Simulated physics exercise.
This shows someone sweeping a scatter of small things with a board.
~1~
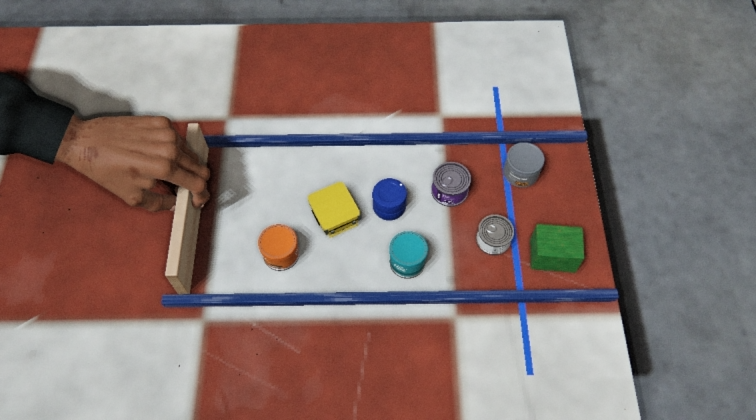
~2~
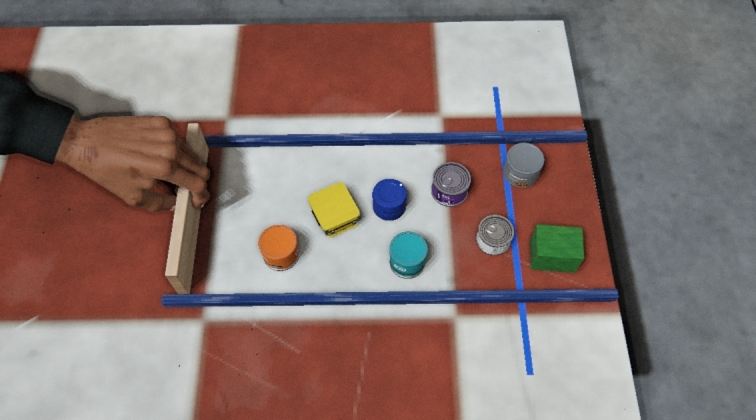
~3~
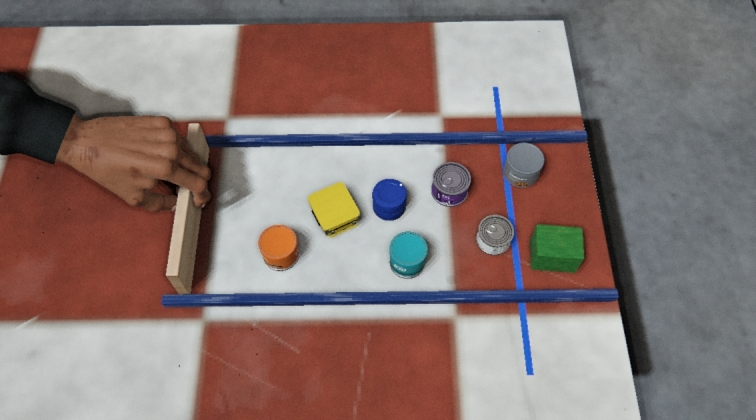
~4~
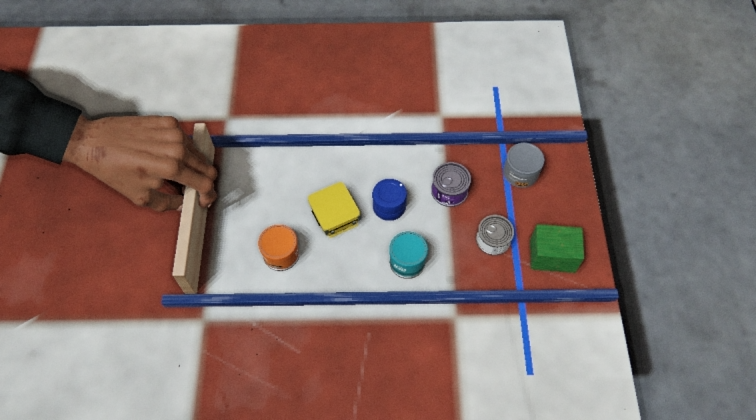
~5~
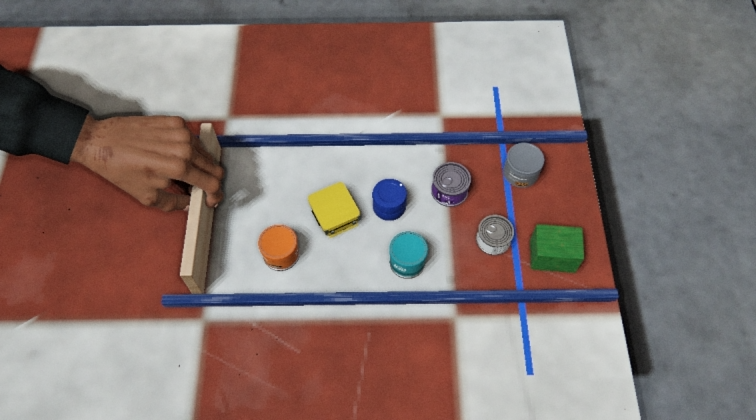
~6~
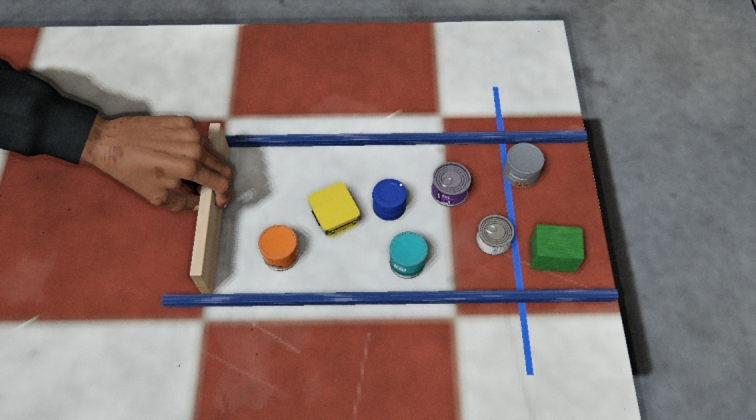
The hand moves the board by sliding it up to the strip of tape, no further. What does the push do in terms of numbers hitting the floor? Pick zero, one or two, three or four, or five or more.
It sends zero to the floor.
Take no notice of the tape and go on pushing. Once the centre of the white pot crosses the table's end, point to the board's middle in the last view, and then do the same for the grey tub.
The middle is at (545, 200) when it's the white pot, and at (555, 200) when it's the grey tub.
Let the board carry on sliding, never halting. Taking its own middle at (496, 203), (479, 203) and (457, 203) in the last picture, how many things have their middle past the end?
0, 0 and 0.
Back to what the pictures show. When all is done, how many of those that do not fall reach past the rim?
The total would be 1.
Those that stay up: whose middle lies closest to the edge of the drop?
Result: Green block.
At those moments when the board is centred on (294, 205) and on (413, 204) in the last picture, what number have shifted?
The number moved is 1 and then 5.
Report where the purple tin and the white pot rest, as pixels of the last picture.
Approximately (526, 176) for one, approximately (571, 234) for the other.
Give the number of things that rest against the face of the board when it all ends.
Looks like 3 of them, all told.
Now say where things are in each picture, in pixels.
The first picture shows green block (556, 249); grey tub (523, 165); white pot (495, 235); board (189, 207); tape (511, 214).
The second picture shows grey tub (523, 165); blue lid (390, 200).
The third picture shows white pot (495, 235); turquoise pot (408, 256).
The fourth picture shows green block (556, 249); orange pot (280, 248).
The fifth picture shows grey tub (523, 165); board (202, 206).
The sixth picture shows green block (556, 249); grey tub (523, 165); white pot (495, 235); board (211, 206); tape (511, 214).
Soon after, none off yet; green block at rest near (556, 249); grey tub at rest near (523, 165); white pot at rest near (495, 235).
At rest, the number that fall off is zero.
